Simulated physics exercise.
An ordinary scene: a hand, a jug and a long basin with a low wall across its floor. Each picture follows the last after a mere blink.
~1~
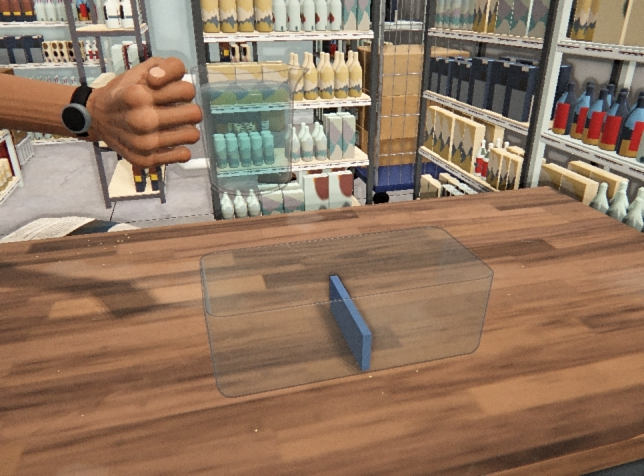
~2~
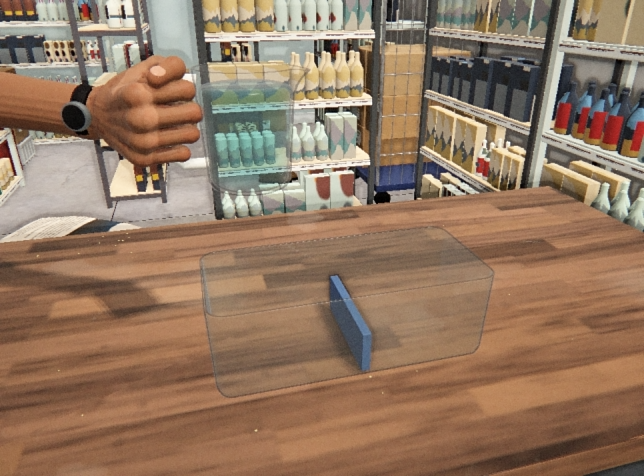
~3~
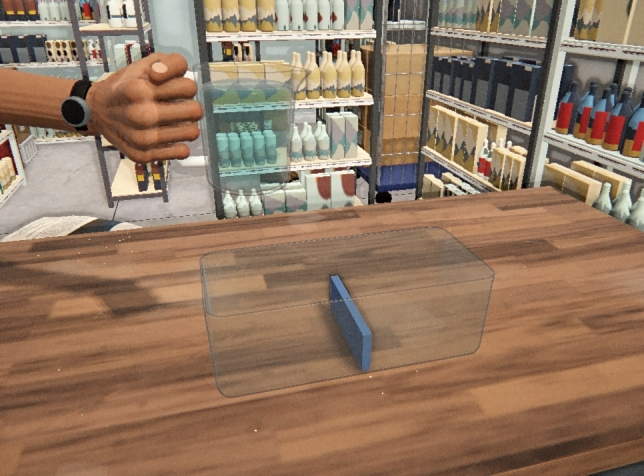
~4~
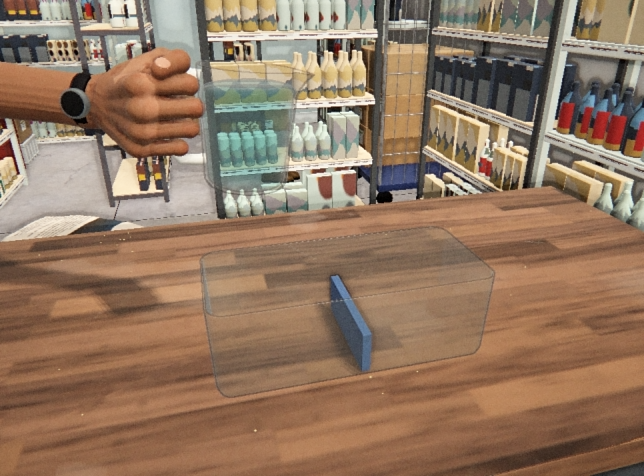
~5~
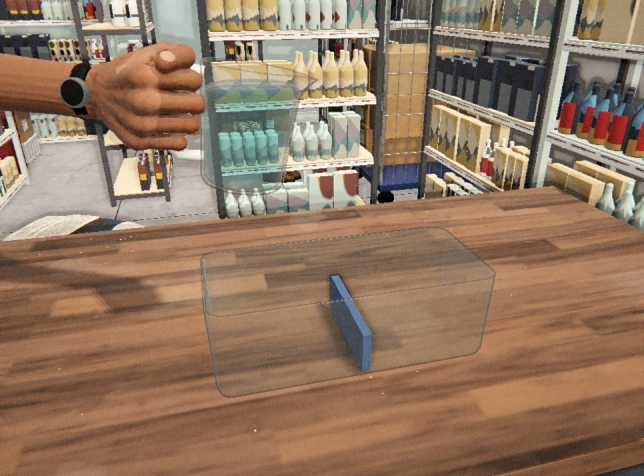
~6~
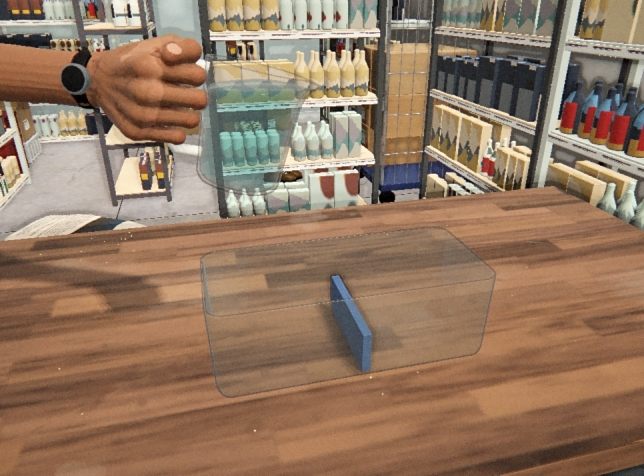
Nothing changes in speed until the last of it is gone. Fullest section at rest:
The right compartment will collect the most.
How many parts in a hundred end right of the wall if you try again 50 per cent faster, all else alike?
Some 90 per cent.
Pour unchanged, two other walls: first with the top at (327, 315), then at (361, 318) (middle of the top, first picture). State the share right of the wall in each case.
The first one comes to 95 percent, while the second comes to 80 percent.
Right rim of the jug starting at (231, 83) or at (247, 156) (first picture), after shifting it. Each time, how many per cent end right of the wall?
Start one gives some 5 %, start two some 5 %.
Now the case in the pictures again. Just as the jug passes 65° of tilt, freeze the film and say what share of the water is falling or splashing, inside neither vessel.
15 %.
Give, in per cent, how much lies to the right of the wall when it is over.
95 % or thereabouts.
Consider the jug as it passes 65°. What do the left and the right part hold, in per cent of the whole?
Left side: 0 in a hundred; right side: 5 in a hundred.
A moment on, the tilt is 65° and 81 per cent is still to pour, 0 is left of the wall and 3 right of it.
Next, the tilt is 91° and 36 per cent is still to pour, 0 is left of the wall and 39 right of it.
Then the tilt is 94° and 8 per cent is still to pour, 1 is left of the wall and 82 right of it.
Later the tilt is 94° and 2 per cent is still to pour, 4 is left of the wall and 93 right of it.
In the end 6 per cent lies left of the wall, 93 right of it and 1 outside.
